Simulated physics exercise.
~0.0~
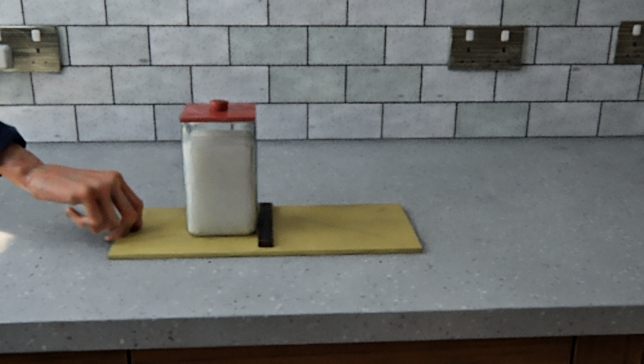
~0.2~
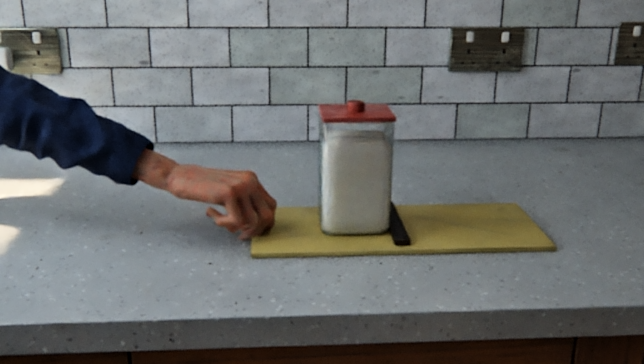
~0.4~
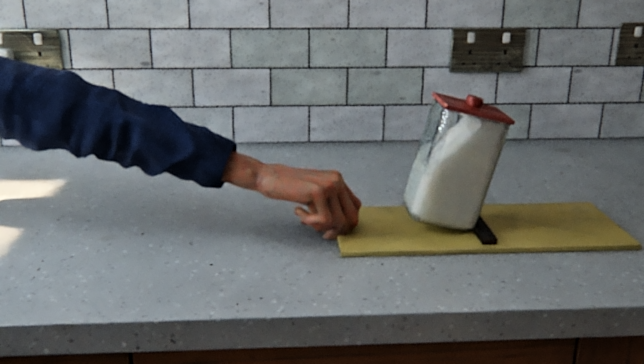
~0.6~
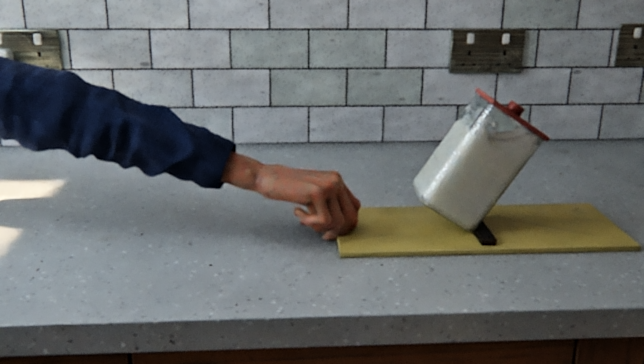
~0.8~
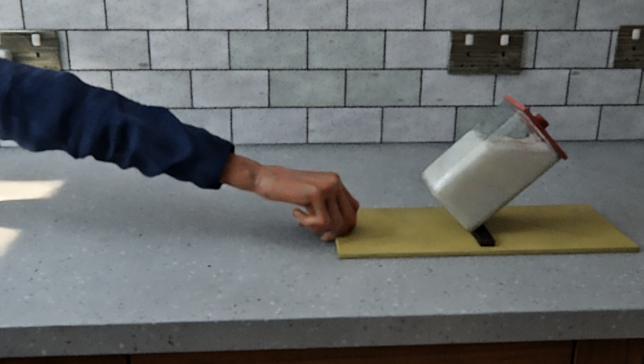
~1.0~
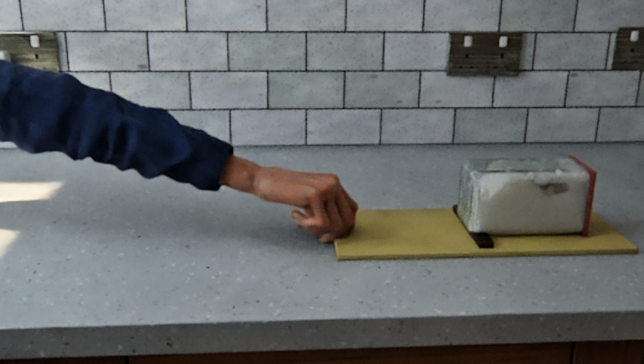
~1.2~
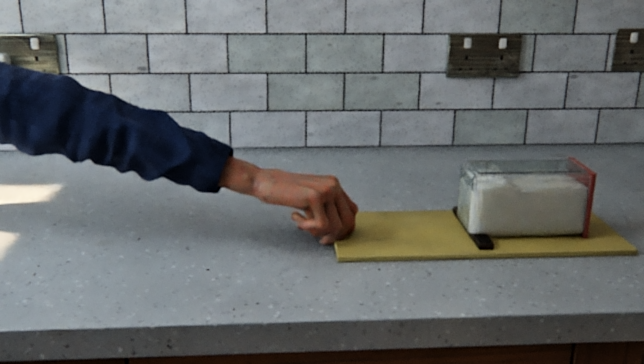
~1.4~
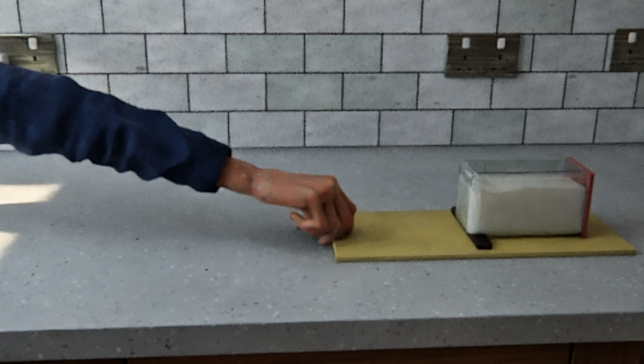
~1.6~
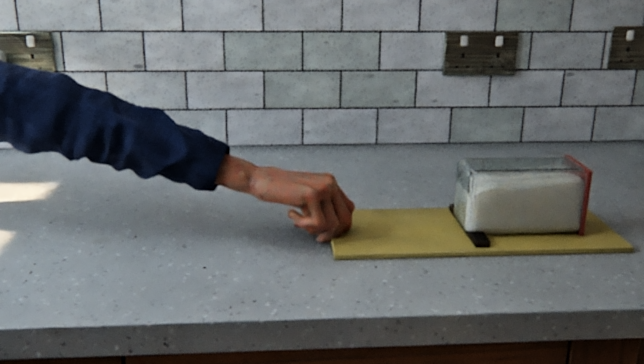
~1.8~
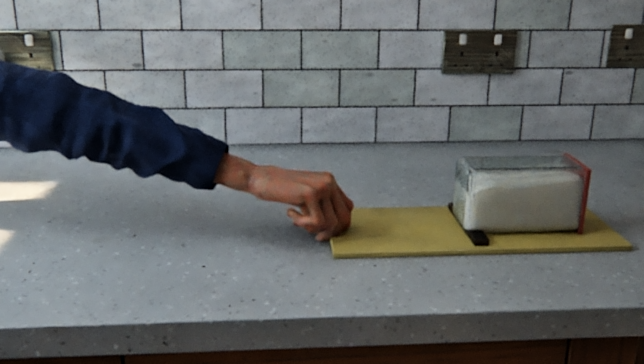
In this clip, a hand slides a yellow board to the right along a grey countertop, carrying a red-lidded clear canister of white contents behind a dark batten. As the board stops, the canister tips rightward over the batten and ends lying on its side on the board.
